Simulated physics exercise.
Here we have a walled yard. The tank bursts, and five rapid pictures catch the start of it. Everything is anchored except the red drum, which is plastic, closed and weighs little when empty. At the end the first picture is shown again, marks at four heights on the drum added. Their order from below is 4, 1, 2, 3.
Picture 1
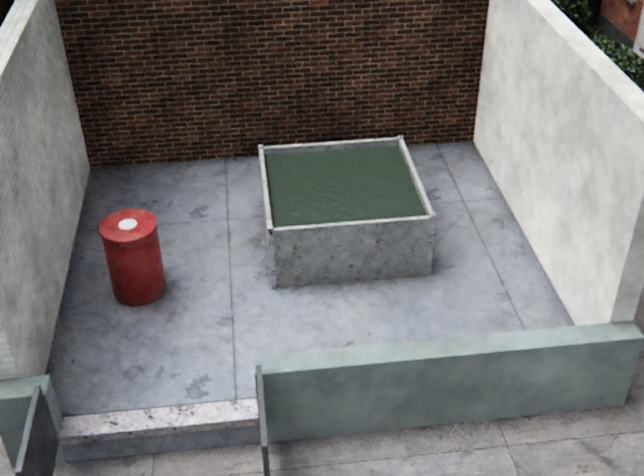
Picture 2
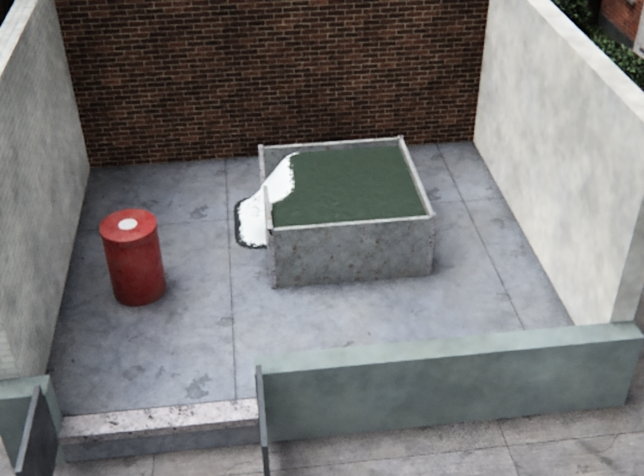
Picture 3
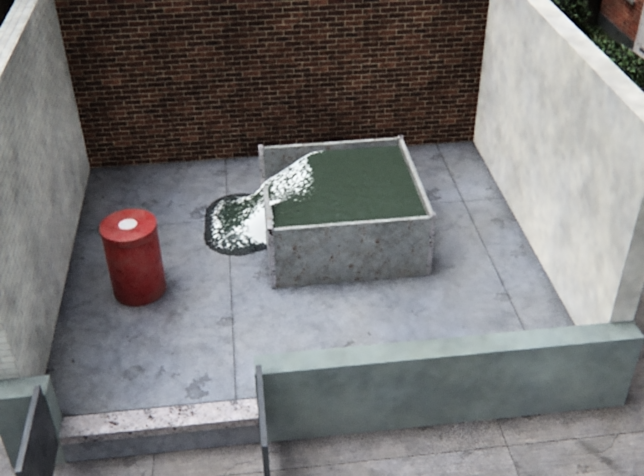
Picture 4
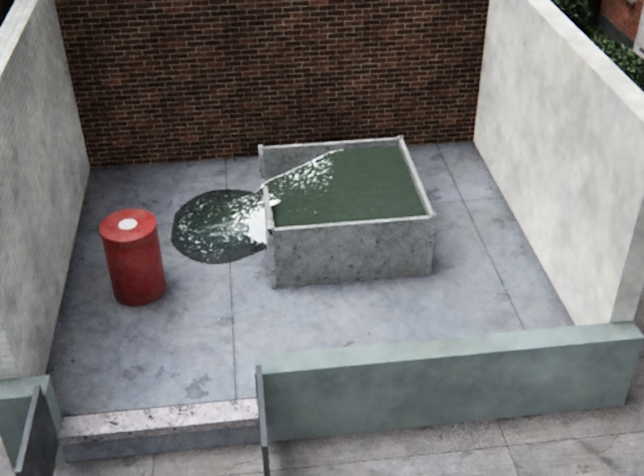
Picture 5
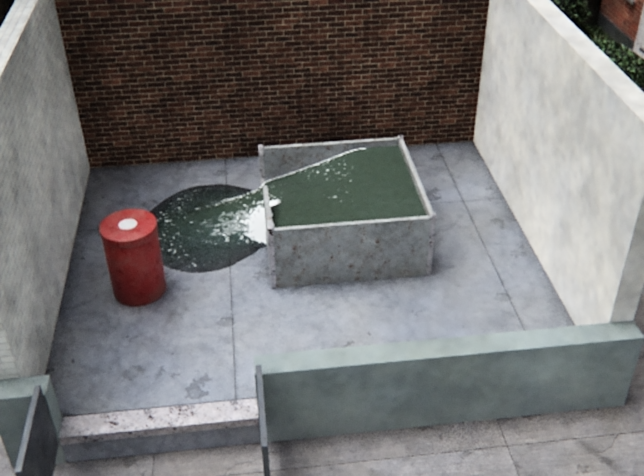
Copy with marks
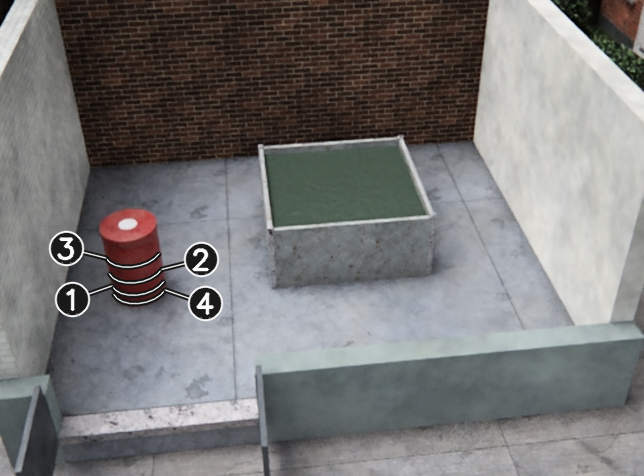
A walled yard with a grey concrete floor and a brick back wall is seen from above by a still camera. A raised grey tank of dark green water stands near the middle, a red drum to its left, and a low greenish wall and an opening in front. Water pours from the tank's left side, foaming white, and spreads leftward across the floor in a widening dark pool.
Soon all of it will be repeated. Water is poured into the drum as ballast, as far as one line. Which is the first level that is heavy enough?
2 is the one.
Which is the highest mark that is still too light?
1 it is.
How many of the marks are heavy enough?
Two of them.
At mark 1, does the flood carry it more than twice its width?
No, it does not.
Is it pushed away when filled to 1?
Yes, it does.
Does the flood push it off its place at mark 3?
No, not at all.
On the marked copy, 1 at (136, 295); 2 at (134, 282); 3 at (131, 267); 4 at (138, 303); from the bottom up 4, 1, 2, 3.
With 1, it is pushed about half its own width away.
With 2, it does not move.
With 3, it does not move.
With 4, it is pushed about 4 times its own width away.
